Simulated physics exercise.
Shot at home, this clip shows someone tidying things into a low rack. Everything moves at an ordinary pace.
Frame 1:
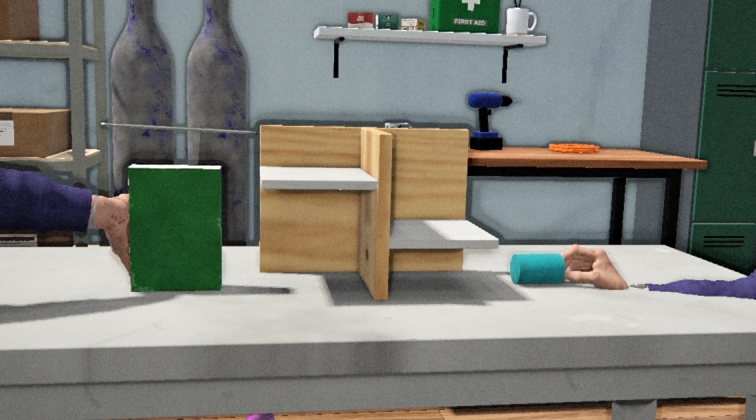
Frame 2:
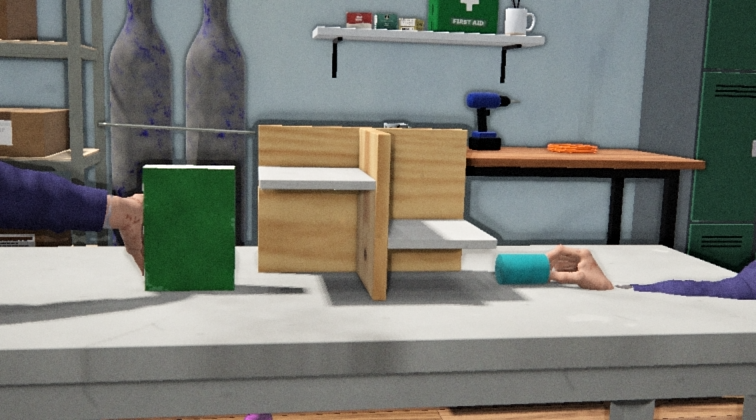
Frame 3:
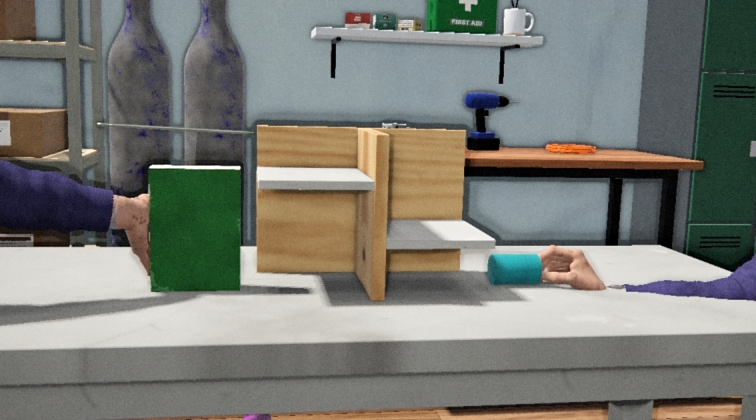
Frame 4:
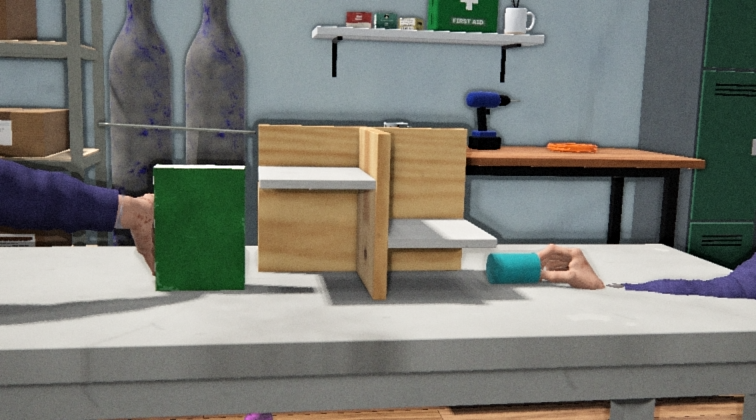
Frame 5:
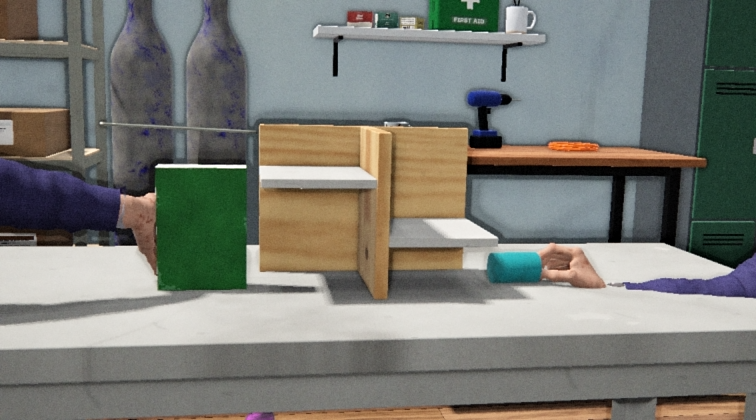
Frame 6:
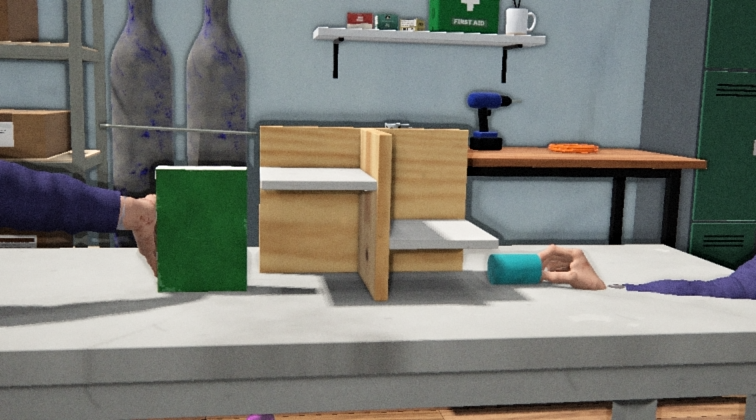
On a table, hands slide a green book right and a turquoise candle left.
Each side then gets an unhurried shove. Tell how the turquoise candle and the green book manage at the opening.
At the end, the turquoise candle is going to sneak under; the green book is going to jam.
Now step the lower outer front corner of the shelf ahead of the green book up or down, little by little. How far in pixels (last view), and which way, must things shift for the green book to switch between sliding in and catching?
The tipping point sits around 16 pixels higher.
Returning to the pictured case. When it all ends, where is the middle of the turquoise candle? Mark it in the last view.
About (455, 270).
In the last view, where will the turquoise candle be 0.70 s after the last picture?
I'd say roughly pixel (462, 270).
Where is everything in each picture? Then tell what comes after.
Hands sliding the things forward; turquoise candle (537, 269); green book (176, 228); shelf (373, 209), in the first picture.
Hands sliding the things forward; green book (191, 228); shelf (372, 209), in the second picture.
Hands sliding the things forward; turquoise candle (515, 269); shelf (370, 209), in the third picture.
Hands sliding the things forward; green book (201, 228); shelf (372, 208), in the fourth picture.
Hands sliding the things forward; turquoise candle (514, 268); shelf (373, 207), in the fifth picture.
Hands sliding the things forward; turquoise candle (514, 269); green book (203, 229); shelf (373, 209), in the sixth picture.
Then, 0.38 s after the last picture, turquoise candle sliding up to the opening near (494, 270); green book sliding up to the opening near (217, 229).
Then, 0.70 s after the last picture, turquoise candle part of the way in near (462, 270); green book stopped at the opening near (217, 229).
At rest, the turquoise candle slides in, near (455, 271); the green book catches on the edge, near (217, 229).
